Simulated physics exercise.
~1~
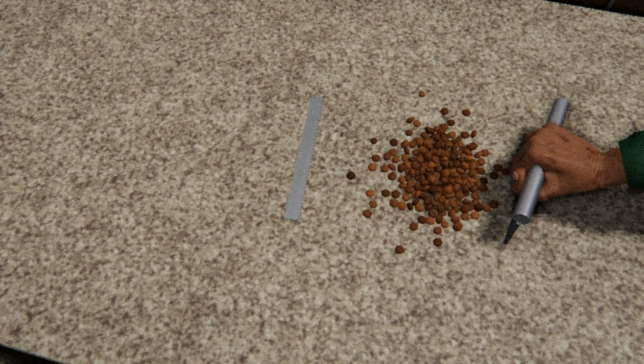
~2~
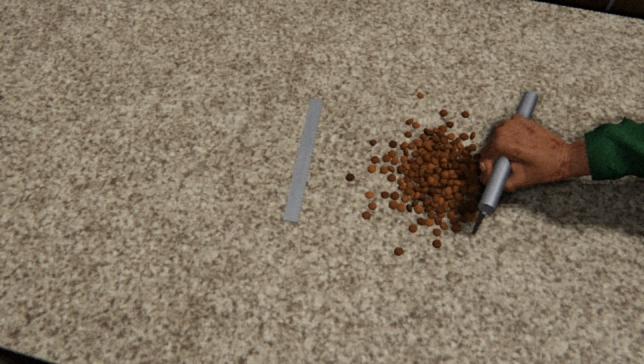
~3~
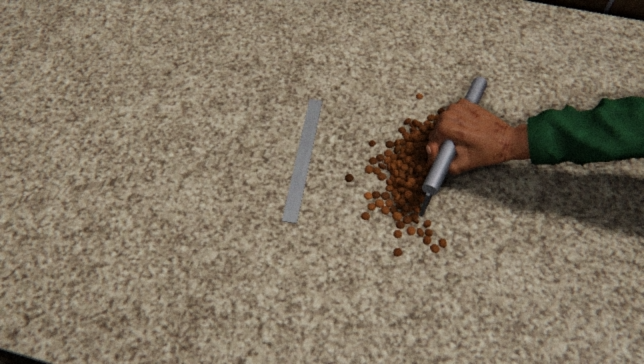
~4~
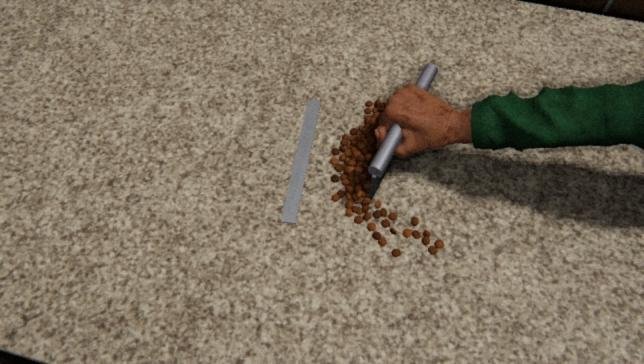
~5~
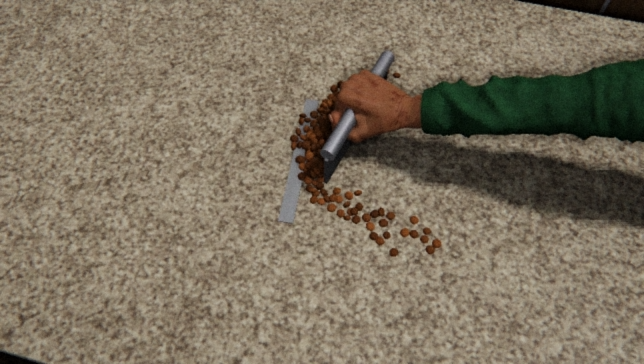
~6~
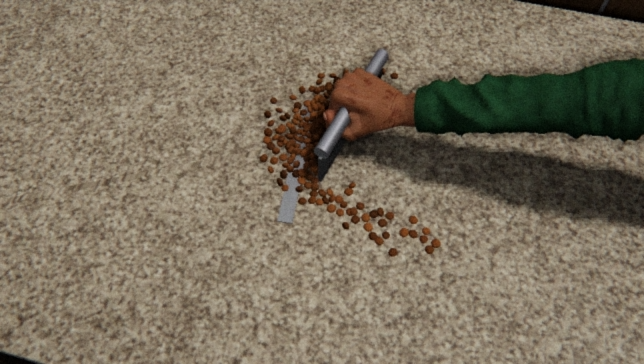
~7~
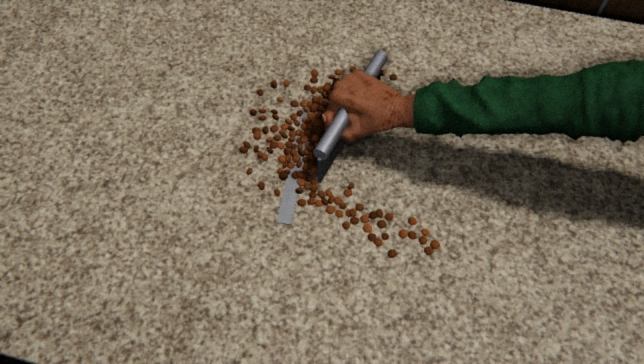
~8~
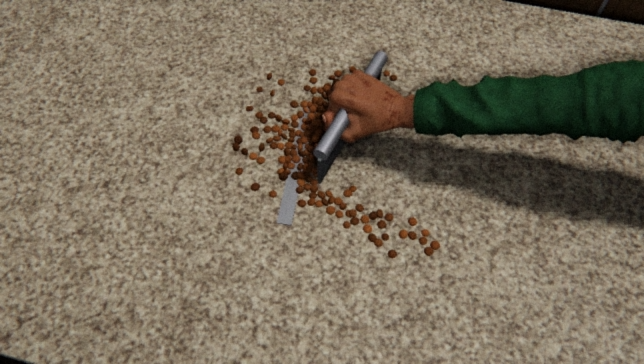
A hand in a green sleeve pushed a pile of brown dog kibble leftwards with a gray scraper across a speckled surface, leaving a trail behind, then stopped at a flat gray strip, where pieces spilled over and scattered beyond it before settling.
